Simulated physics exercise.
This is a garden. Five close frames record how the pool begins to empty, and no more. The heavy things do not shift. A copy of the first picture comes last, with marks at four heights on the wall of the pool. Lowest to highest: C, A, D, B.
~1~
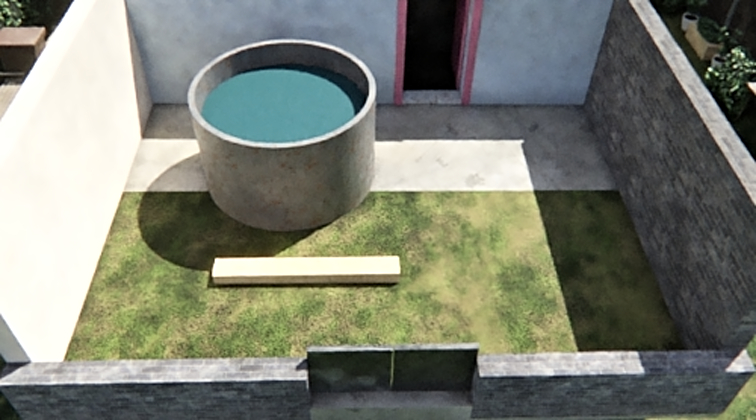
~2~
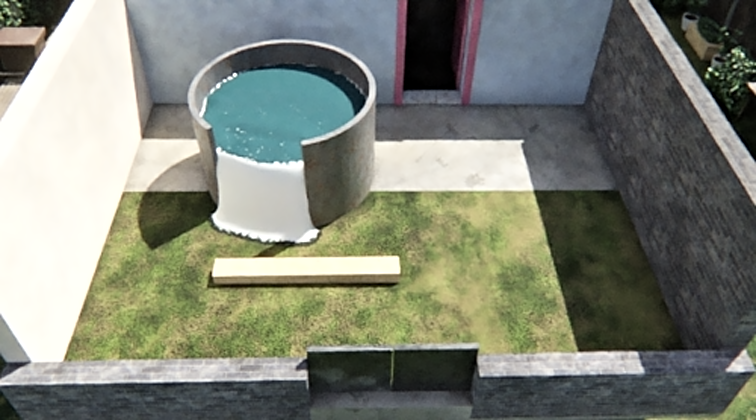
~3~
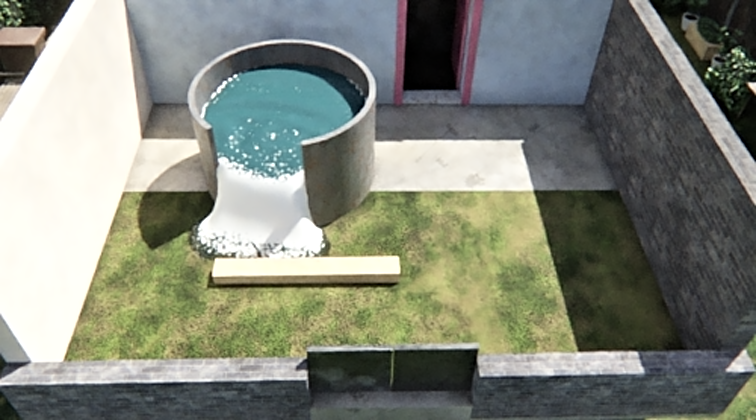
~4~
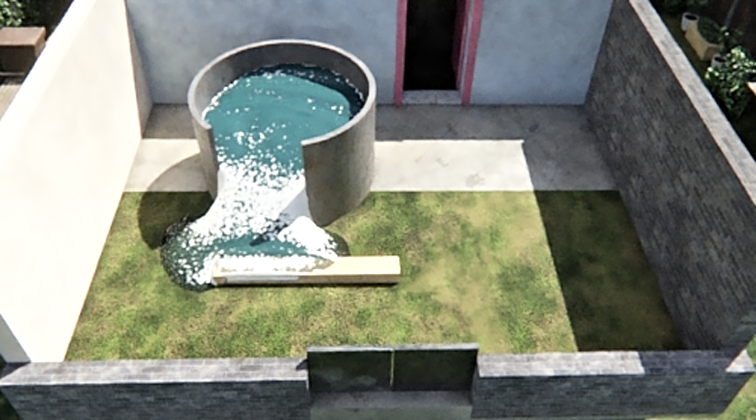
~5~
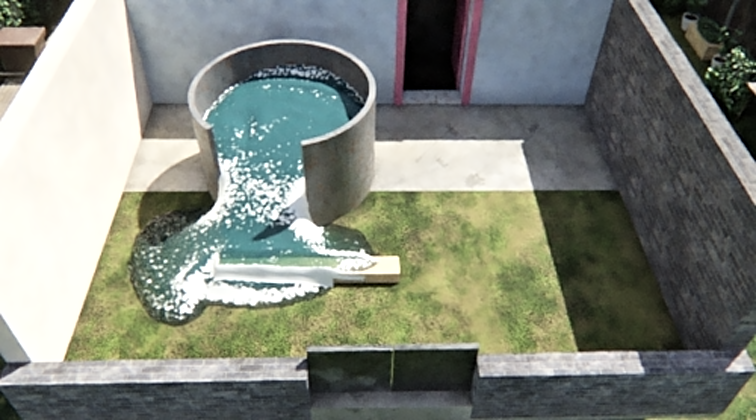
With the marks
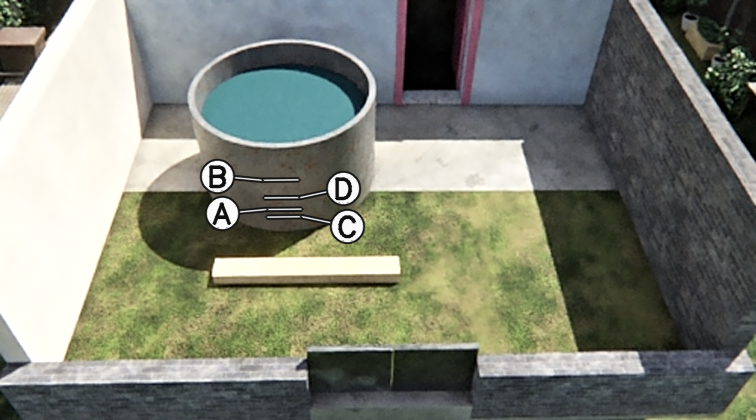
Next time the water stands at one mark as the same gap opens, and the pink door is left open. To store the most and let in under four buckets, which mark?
The limit is B.
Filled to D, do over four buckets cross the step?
No, that is safe.
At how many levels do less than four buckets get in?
All of the four.
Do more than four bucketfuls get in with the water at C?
No, that is safe.
In white, A at (283, 209); B at (280, 180); C at (284, 216); D at (282, 197); from the bottom up C, A, D, B.
Choosing A, nothing gets over.
Choosing B, a bucket or two gets in.
Choosing C, nothing gets over.
Choosing D, nothing gets over.
